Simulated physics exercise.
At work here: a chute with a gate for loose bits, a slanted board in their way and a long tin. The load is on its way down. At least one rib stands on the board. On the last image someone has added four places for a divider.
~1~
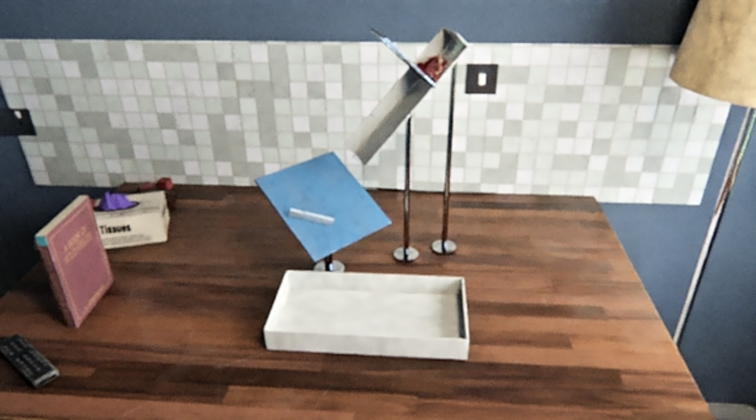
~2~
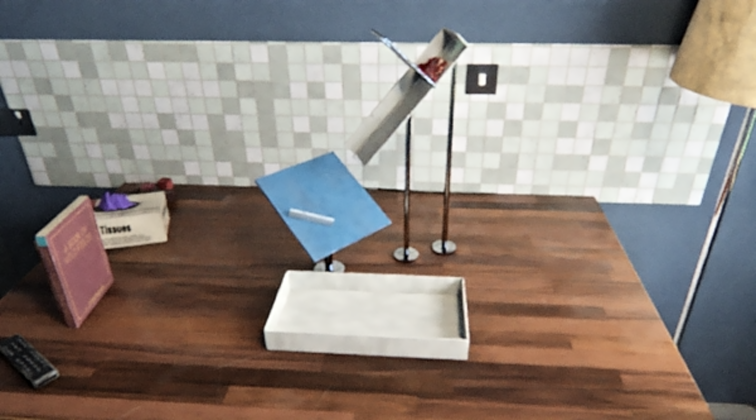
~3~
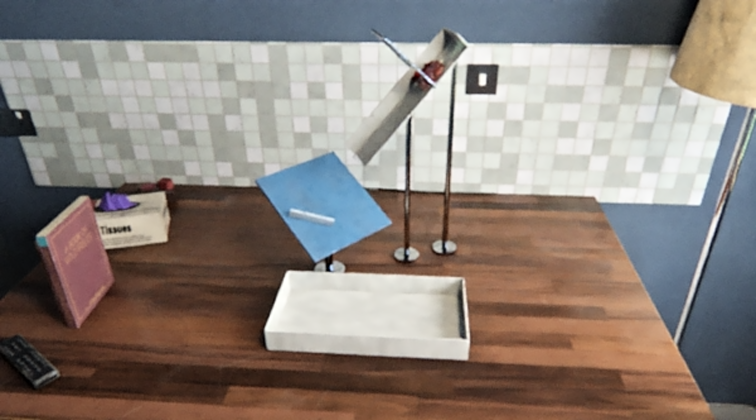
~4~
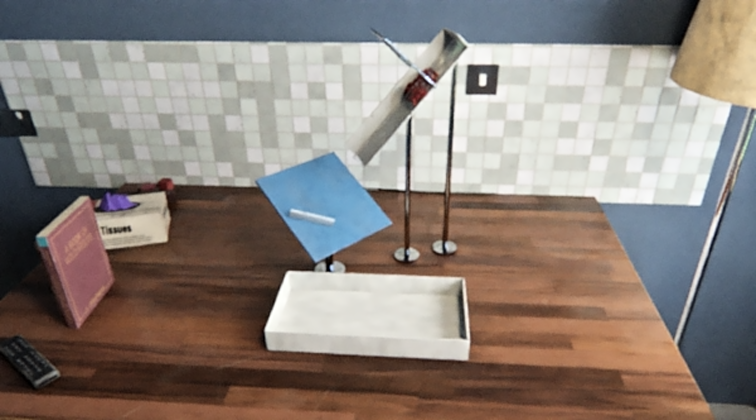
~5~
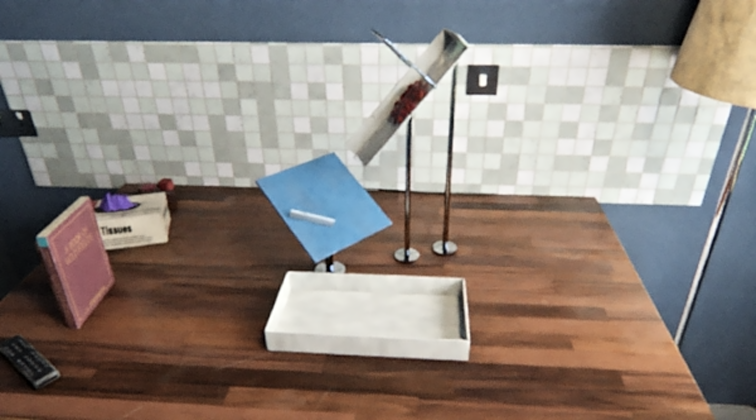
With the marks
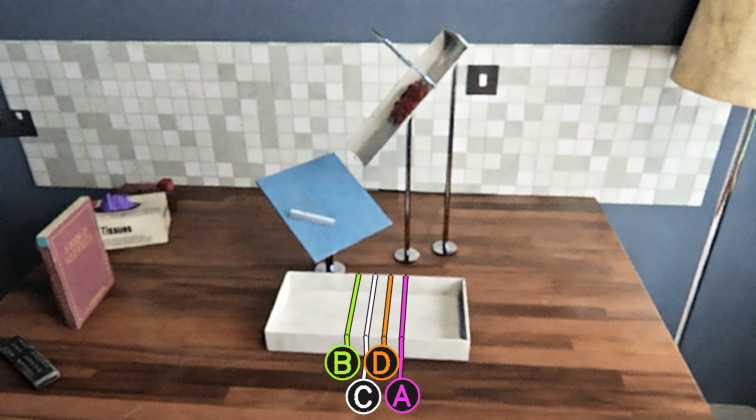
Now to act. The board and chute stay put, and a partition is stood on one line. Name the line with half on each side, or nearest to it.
Line C.
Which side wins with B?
Right.
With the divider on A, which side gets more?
More lands on the left.
On the marked copy, line A crosses the front rim at (401, 338); line B crosses the front rim at (346, 335); line C crosses the front rim at (366, 336); line D crosses the front rim at (384, 337).
With A, of what is caught, all on the left of the divider, none on the right.
With B, of what is caught, a small part on the left of the divider, nearly all on the right.
With C, of what is caught, about a third on the left of the divider, about two thirds on the right.
With D, of what is caught, nearly all on the left of the divider, a small part on the right.
